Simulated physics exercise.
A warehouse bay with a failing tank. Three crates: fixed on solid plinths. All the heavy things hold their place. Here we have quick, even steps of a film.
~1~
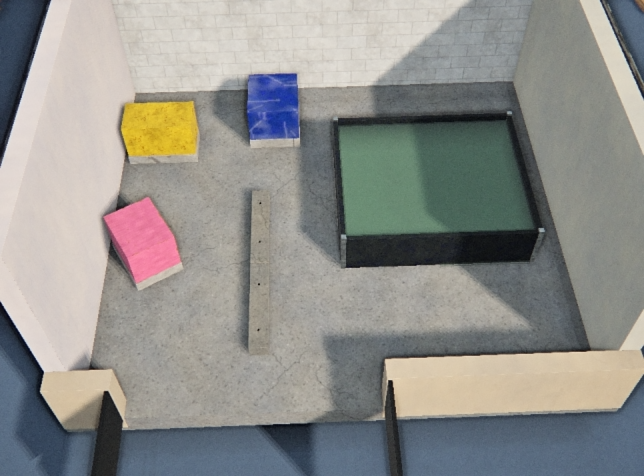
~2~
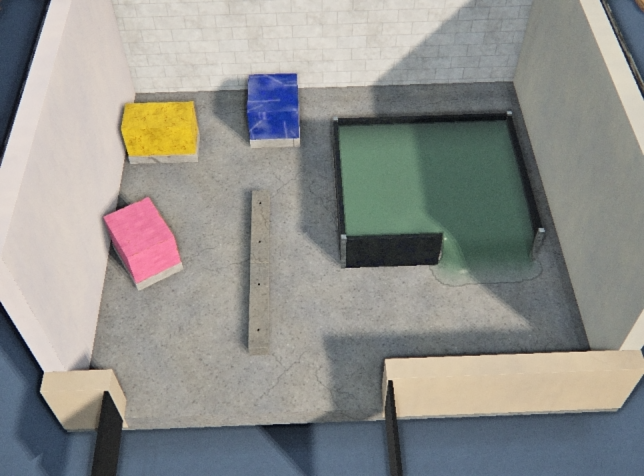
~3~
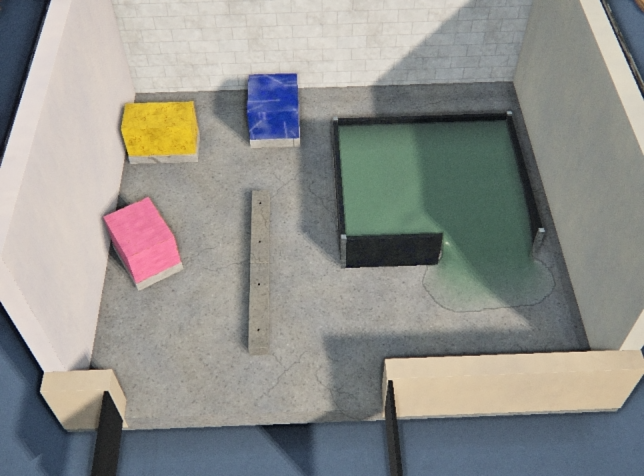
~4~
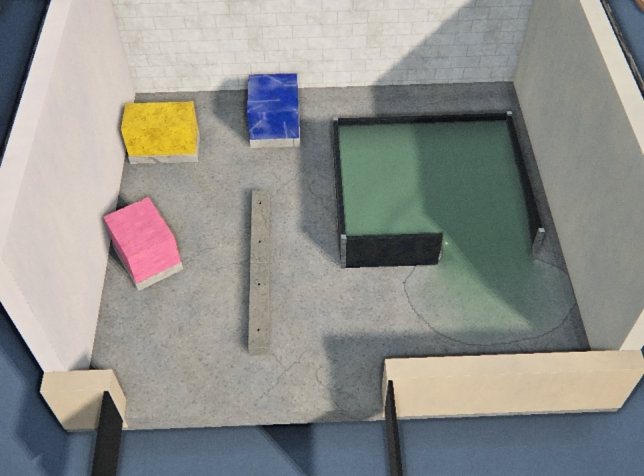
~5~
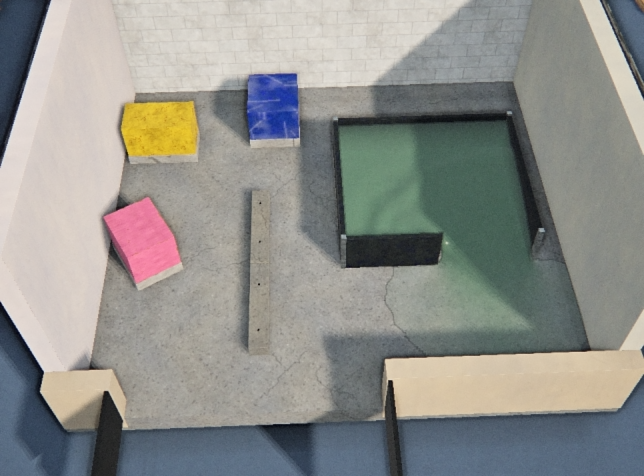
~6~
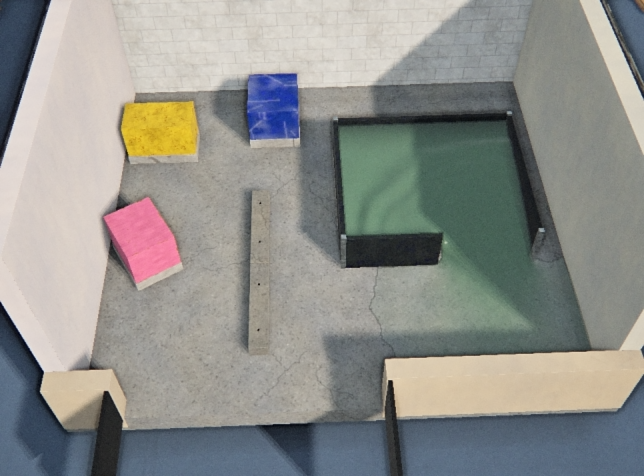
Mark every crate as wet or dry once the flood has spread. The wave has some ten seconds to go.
Pink crate: Dry, blue crate: Dry, yellow crate: Dry.
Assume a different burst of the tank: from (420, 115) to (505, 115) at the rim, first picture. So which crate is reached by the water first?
The blue one.
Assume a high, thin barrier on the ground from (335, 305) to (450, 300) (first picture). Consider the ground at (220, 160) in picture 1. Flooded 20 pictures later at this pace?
Verdict: Dry.
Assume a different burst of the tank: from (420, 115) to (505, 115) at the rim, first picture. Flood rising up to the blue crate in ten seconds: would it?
Taking them one by one, the blue crate gets flooded.
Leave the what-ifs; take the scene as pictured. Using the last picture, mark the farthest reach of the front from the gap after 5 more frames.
Point: (346, 390) in the last picture's pixels.
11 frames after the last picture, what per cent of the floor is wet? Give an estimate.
It should be close to 25 %.
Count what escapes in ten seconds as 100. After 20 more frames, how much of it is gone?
I'd put it at 10 per cent.
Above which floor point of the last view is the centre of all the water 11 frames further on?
My pick is pixel (452, 250).
A moment on, water covers 15 % of the floor; the pink crate not reached, the blue crate not reached, the yellow crate not reached.
Next, water covers 25 % of the floor; the pink crate not reached, the blue crate not reached, the yellow crate not reached.
Then, water covers 45 % of the floor; the pink crate not reached, the blue crate not reached, the yellow crate not reached.
Later, water covers 75 % of the floor; the pink crate water round its plinth, the blue crate water round its plinth, the yellow crate water round its plinth.
In the end, water covers 100 % of the floor; the pink crate stayed above the water, the blue crate stayed above the water, the yellow crate stayed above the water.
